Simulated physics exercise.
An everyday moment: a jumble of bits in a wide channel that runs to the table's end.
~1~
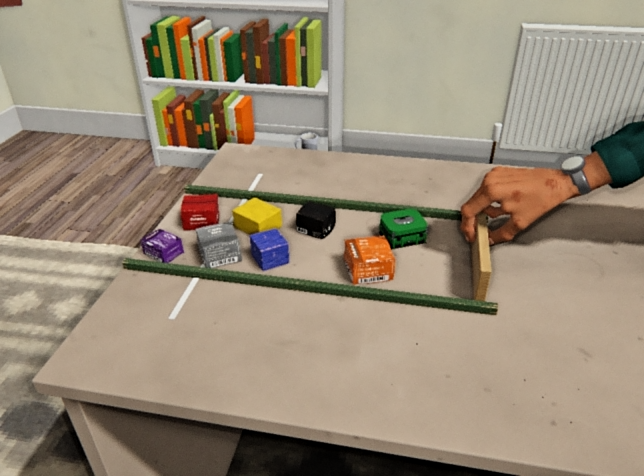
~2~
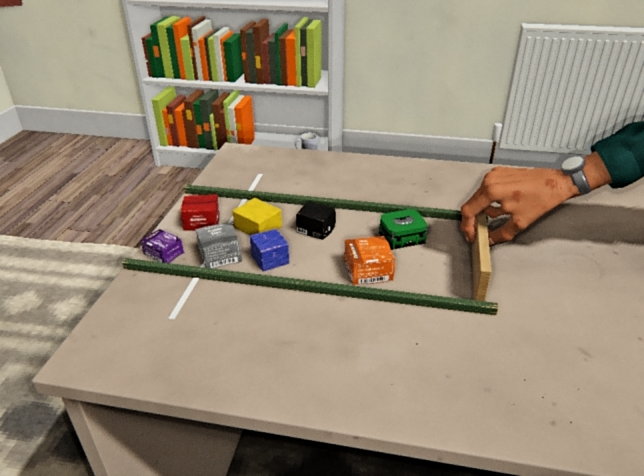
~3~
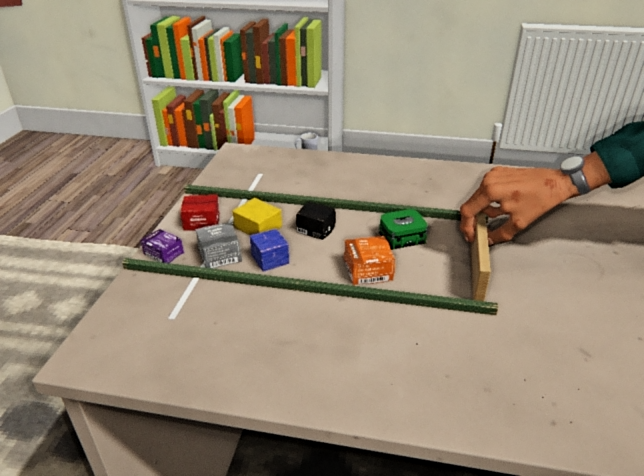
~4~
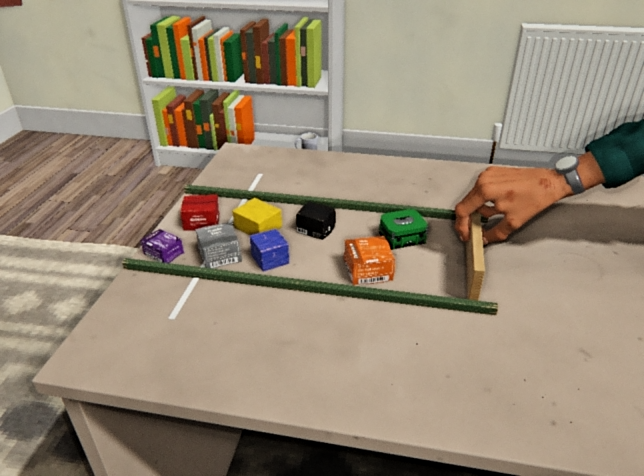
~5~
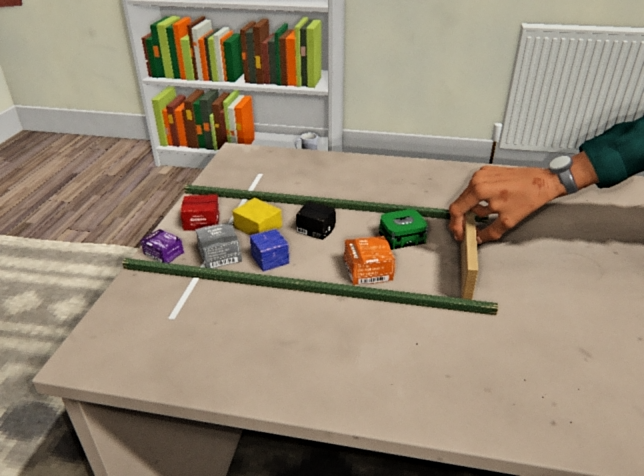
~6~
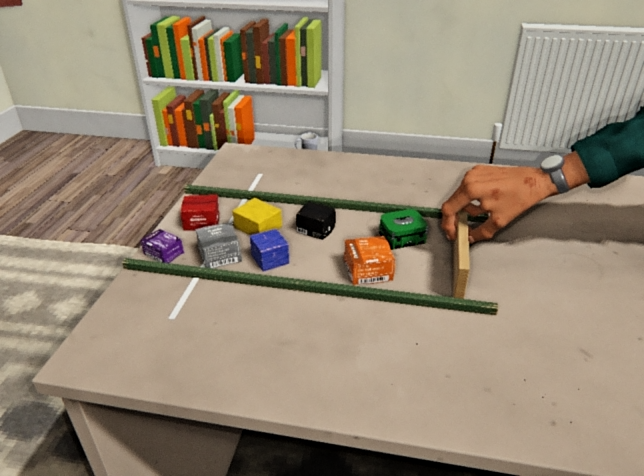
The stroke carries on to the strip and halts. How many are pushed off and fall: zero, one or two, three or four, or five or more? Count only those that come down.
As it turns out, the number that fall off is three or four.
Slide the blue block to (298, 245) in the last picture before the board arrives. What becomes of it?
From there it survives.
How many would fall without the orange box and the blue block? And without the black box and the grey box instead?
The counts: 2 and 2.
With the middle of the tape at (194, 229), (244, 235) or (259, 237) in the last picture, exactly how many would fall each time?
The counts: 6, 2 and 2.
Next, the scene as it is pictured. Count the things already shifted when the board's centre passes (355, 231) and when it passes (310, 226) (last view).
First 3, then 7.
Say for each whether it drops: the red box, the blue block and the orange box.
The red box tumbles off, the blue block is kept, the orange box is kept.
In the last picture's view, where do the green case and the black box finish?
Near (218, 205) and (180, 209).
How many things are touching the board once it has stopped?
The number is 2.
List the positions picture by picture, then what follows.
The first picture shows purple box (162, 246); red box (201, 212); grey box (219, 245); board (479, 244); tape (224, 233).
The second picture shows red box (201, 212); yellow block (257, 219).
The third picture shows grey box (219, 246); green case (403, 229).
The fourth picture shows purple box (162, 247); blue block (270, 250).
The fifth picture shows red box (201, 212); black box (316, 221).
The sixth picture shows purple box (162, 247); red box (201, 212); grey box (219, 246); board (460, 242); tape (224, 233).
Early on, none off yet; purple box at rest near (162, 247); red box at rest near (201, 212); grey box at rest near (219, 246).
Finally, the number that fall off is three or four; lost, yellow block, grey box, red box and purple box.
